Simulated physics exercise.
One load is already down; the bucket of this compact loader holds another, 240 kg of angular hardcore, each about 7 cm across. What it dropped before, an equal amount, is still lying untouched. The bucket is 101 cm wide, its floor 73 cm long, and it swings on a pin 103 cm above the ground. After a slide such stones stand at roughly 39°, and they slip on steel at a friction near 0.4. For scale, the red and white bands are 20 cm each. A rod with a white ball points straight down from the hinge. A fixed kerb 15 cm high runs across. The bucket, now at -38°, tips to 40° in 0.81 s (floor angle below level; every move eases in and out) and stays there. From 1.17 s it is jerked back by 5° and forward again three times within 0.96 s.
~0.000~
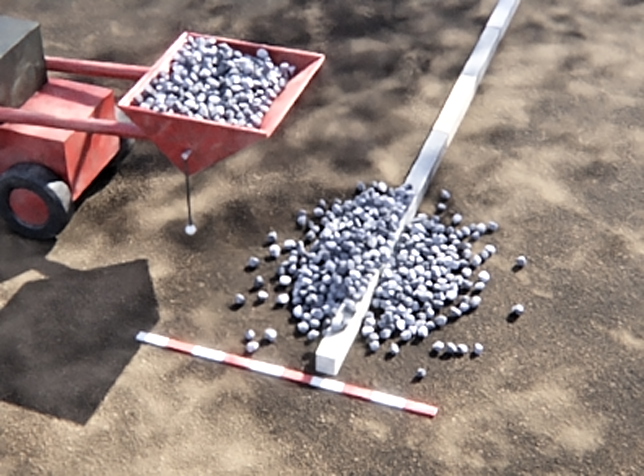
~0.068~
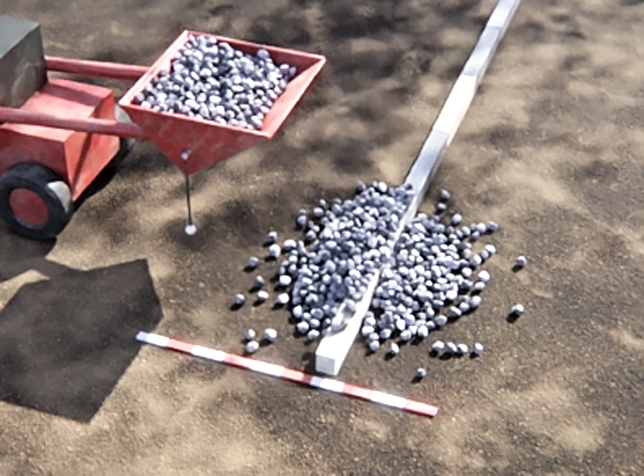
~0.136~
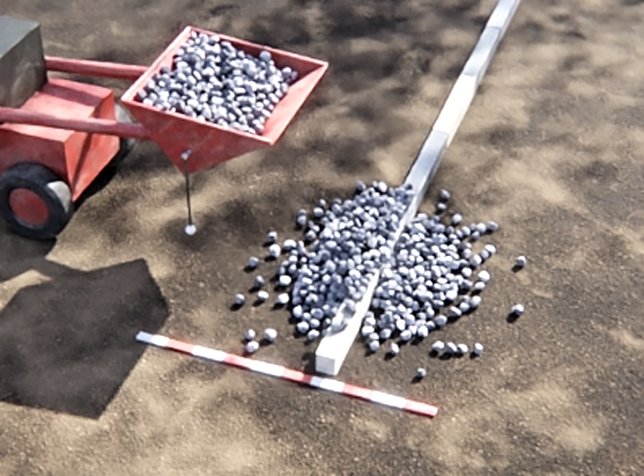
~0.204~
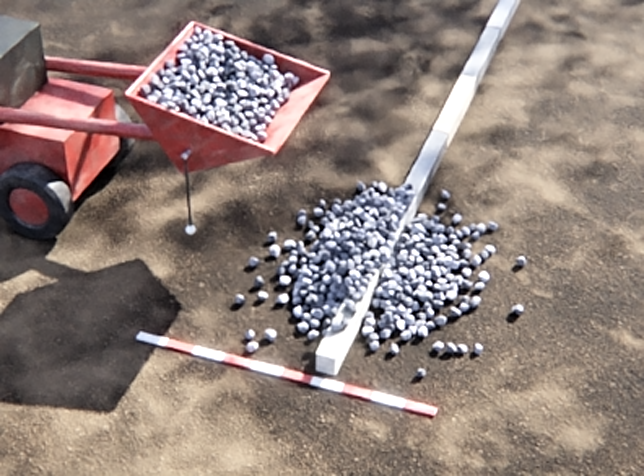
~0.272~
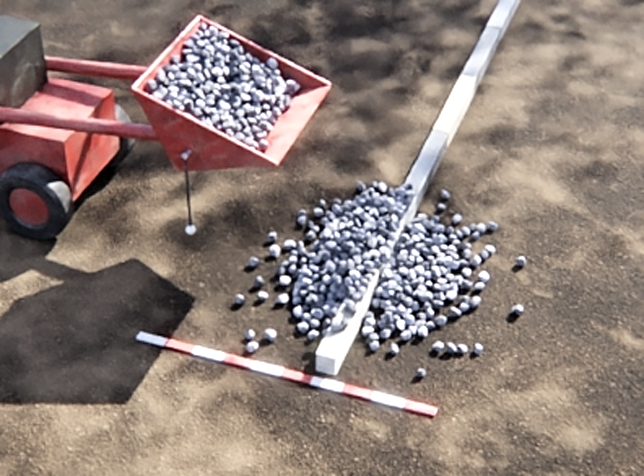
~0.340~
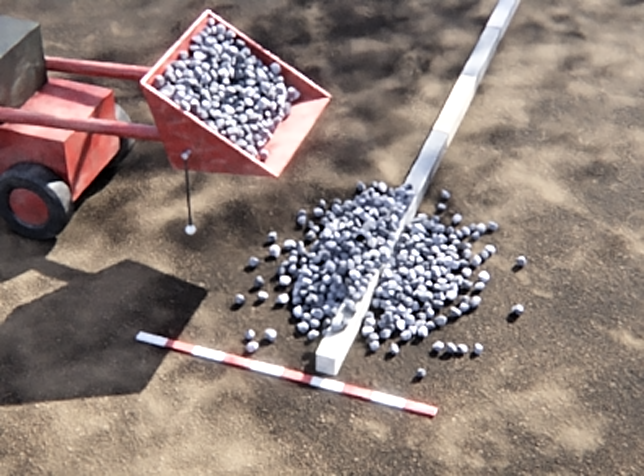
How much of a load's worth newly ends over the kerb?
Close to 0 parts in a hundred.
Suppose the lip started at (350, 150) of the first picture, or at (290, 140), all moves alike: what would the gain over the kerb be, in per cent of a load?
About 75 and 0 per cent.
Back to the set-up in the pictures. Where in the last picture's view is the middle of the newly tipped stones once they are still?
Their middle is at about (311, 237).
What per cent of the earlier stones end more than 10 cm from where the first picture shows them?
About 0 per cent.
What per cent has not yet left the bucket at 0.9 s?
It holds some 70 per cent.
After 0.6 s the floor is at 28°; in per cent of one load, 100 in the bucket, 67 on this side of the kerb, 33 over the kerb; the foremost stones are at (484, 310).
After 0.9 s the floor is at 40°; in per cent of one load, 71 in the bucket, 96 on this side of the kerb, 33 over the kerb; the foremost stones are at (484, 310).
After 2.6 s the floor is at 40°; in per cent of one load, 0 in the bucket, 167 on this side of the kerb, 33 over the kerb; the foremost stones are at (484, 310).
After 5.0 s the floor is at 40°; in per cent of one load, 0 in the bucket, 167 on this side of the kerb, 33 over the kerb; the foremost stones are at (484, 310). Net gain over the kerb, 0.
